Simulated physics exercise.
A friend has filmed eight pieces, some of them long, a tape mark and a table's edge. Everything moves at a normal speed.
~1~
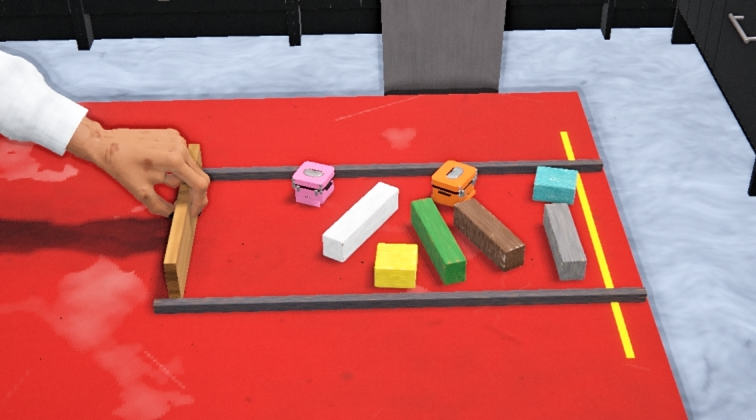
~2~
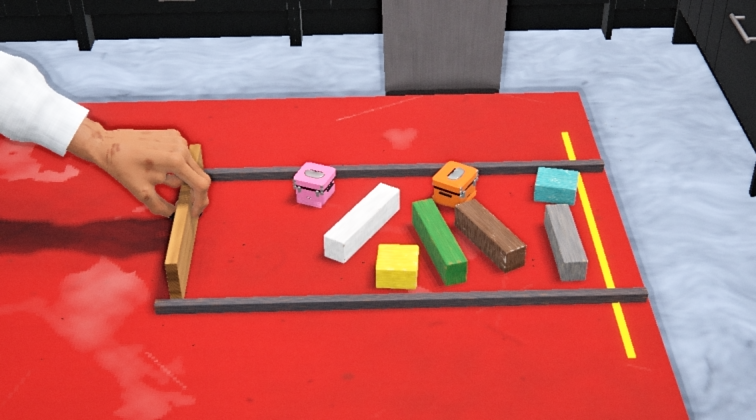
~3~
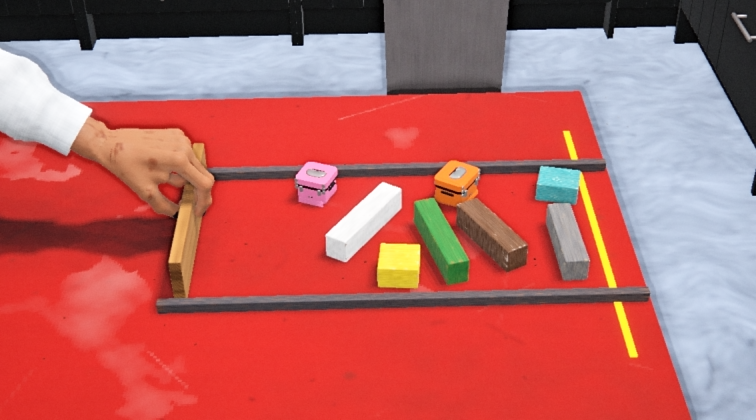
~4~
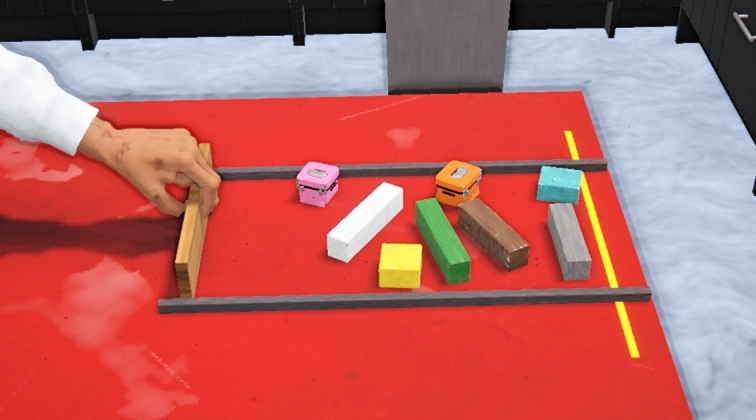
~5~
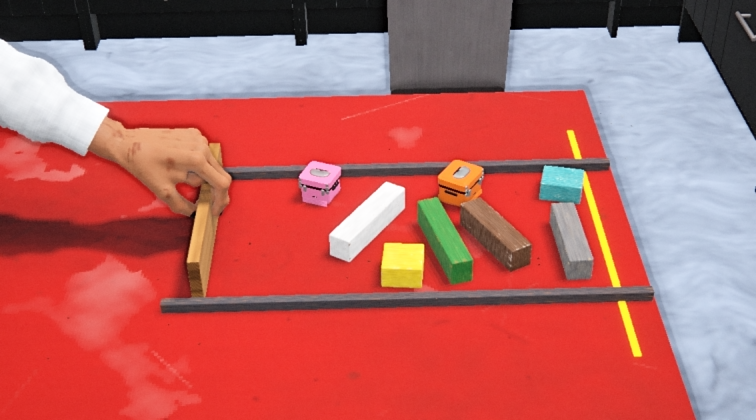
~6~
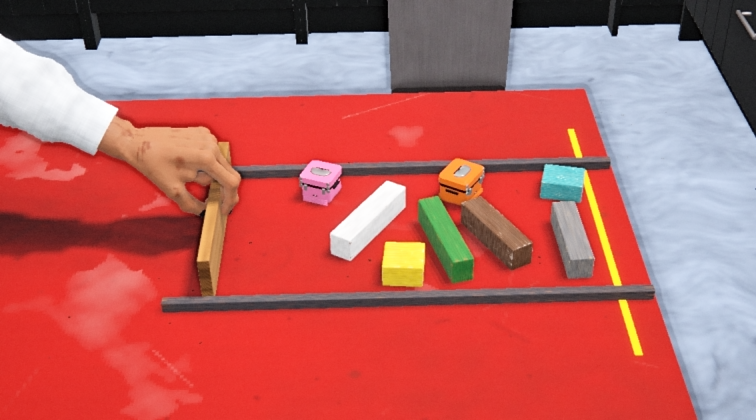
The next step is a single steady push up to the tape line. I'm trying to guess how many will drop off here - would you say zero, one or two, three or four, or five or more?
A lot - five plus.
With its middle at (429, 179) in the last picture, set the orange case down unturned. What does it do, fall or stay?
It simply slips off.
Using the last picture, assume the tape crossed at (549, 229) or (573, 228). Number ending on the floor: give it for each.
2 and 3 down on the floor.
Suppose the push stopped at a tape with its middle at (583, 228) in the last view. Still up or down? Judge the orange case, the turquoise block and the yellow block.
Observed: Orange case toppled; turquoise block toppled; yellow block not toppled.
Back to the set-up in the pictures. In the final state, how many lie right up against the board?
In total, 3.
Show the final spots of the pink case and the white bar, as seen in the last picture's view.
The pink case comes to rest at (604, 171), and the white bar comes to rest at (611, 212).
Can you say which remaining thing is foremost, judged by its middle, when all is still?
Answer: The yellow block.
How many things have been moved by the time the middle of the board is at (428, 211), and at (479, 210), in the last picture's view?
By then 6, and later 7.
Soon after, none off yet; turquoise block at rest near (563, 183); grey bar at rest near (572, 238); brown bar at rest near (496, 232).
After that, none off yet; turquoise block at rest near (563, 183); grey bar displaced a little near (587, 236); brown bar displaced about its own width near (553, 226).
In the end, the number that fall off is five or more; gone, green bar, orange case, brown bar, grey bar and turquoise block.
